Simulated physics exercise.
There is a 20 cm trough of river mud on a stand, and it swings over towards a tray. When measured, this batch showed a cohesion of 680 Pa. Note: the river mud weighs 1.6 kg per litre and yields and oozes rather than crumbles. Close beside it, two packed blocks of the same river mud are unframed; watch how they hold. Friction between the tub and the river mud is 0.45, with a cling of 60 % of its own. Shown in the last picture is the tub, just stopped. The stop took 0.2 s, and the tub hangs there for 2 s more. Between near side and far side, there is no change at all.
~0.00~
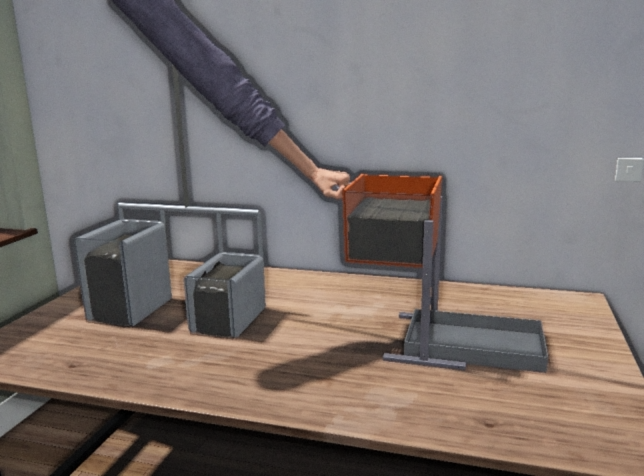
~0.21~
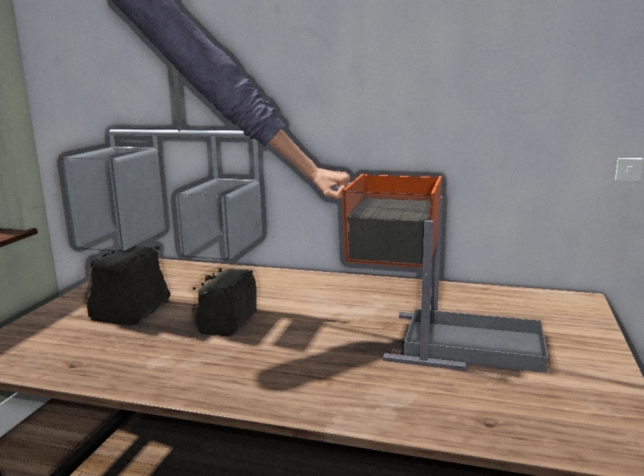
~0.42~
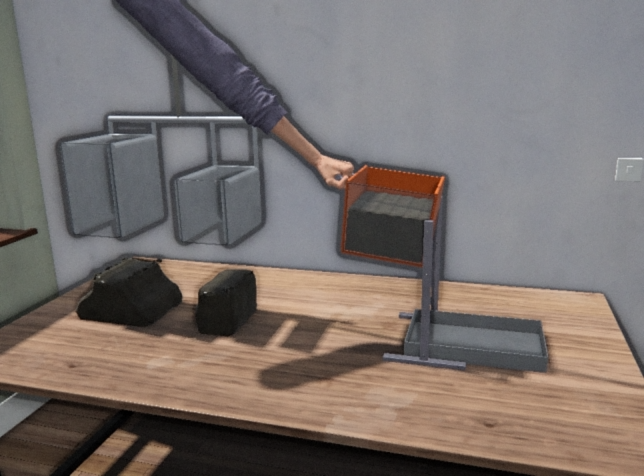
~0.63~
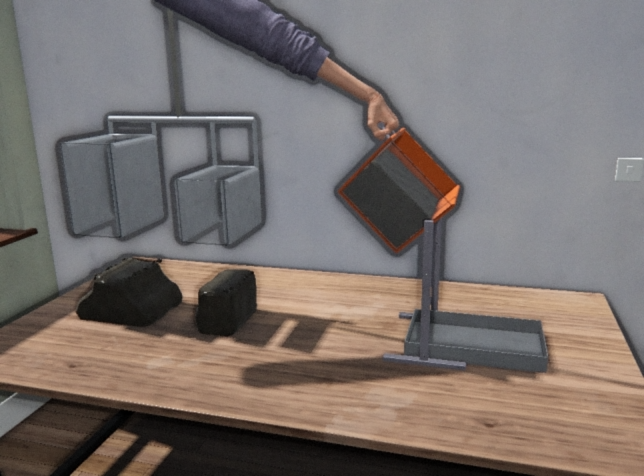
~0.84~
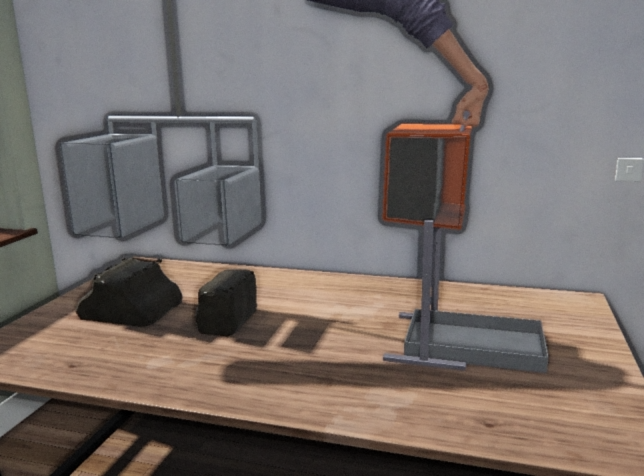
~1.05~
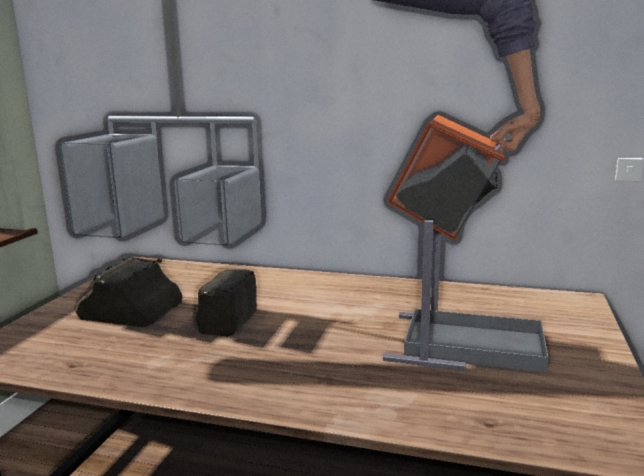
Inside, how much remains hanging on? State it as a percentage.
Some 0 percent remains.
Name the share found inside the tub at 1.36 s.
The tub holds some 0 % at that moment.
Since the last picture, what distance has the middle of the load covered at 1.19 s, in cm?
I'd estimate roughly 15 centimetres.
After 1.19 s, the tub is at 116 degrees and holds 31 %.
After 1.36 s, the tub is at 116 degrees and holds 0 %.
After 1.53 s, the tub is at 116 degrees and holds 0 %.
After 1.70 s, the tub is at 116 degrees and holds 0 %.
After 3.05 s, at the end, the tub is at 116 degrees and holds 0 %.
